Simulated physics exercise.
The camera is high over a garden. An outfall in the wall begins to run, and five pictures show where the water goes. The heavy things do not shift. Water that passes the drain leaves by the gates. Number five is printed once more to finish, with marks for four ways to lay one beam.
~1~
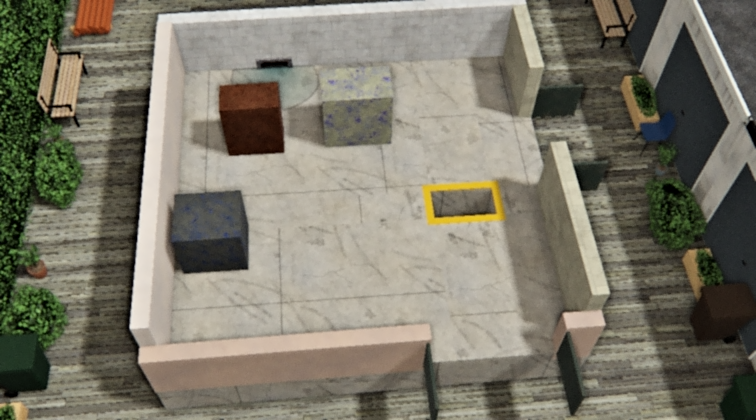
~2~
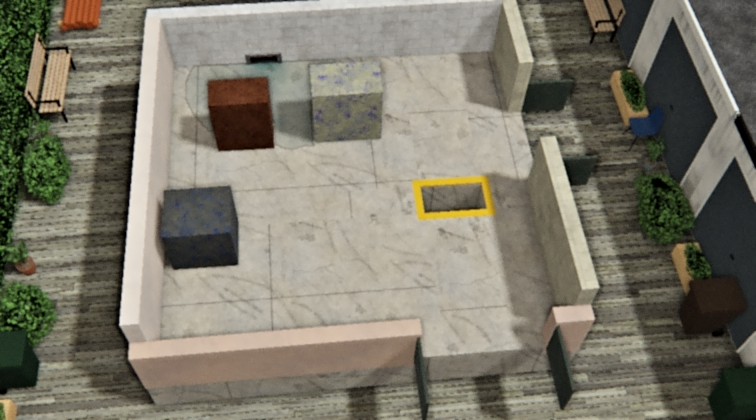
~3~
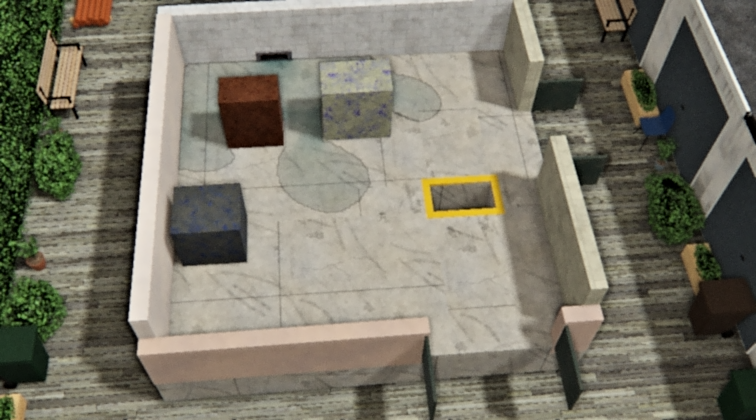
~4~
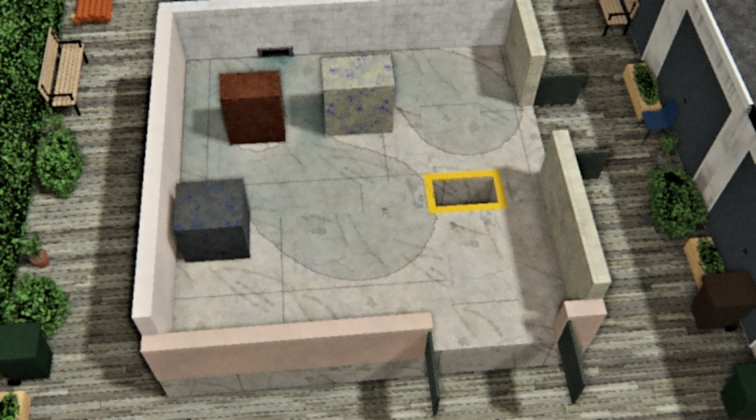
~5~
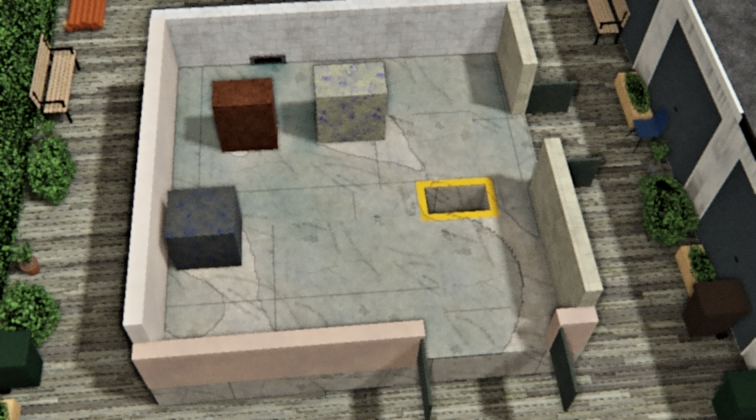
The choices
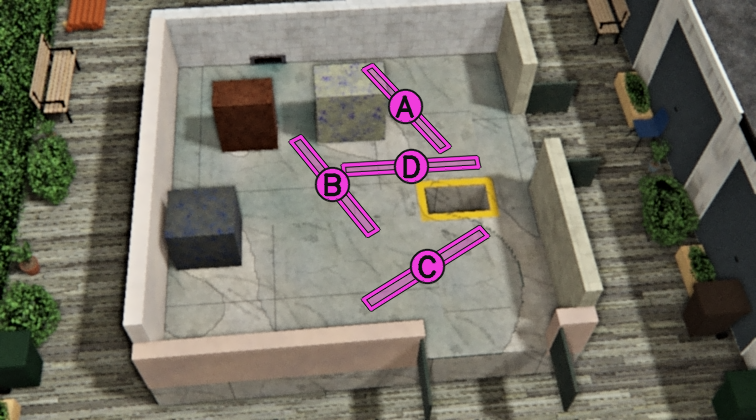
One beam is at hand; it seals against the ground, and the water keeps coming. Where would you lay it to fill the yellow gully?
Take C.
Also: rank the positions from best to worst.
The order is C, A, B, D.
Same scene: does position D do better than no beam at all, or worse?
Worse.
On the marked copy, A from (368, 67) to (444, 149); B from (296, 139) to (372, 232); C from (367, 304) to (483, 231); D from (343, 169) to (477, 162).
With A, about 24 % of the stream runs into the yellow gully, about 76 % out by the gates.
With B, about 12 % of the stream runs into the yellow gully, about 87 % out by the gates.
With C, about 37 % of the stream runs into the yellow gully, about 63 % out by the gates.
With D, about 6 % of the stream runs into the yellow gully, about 94 % out by the gates.
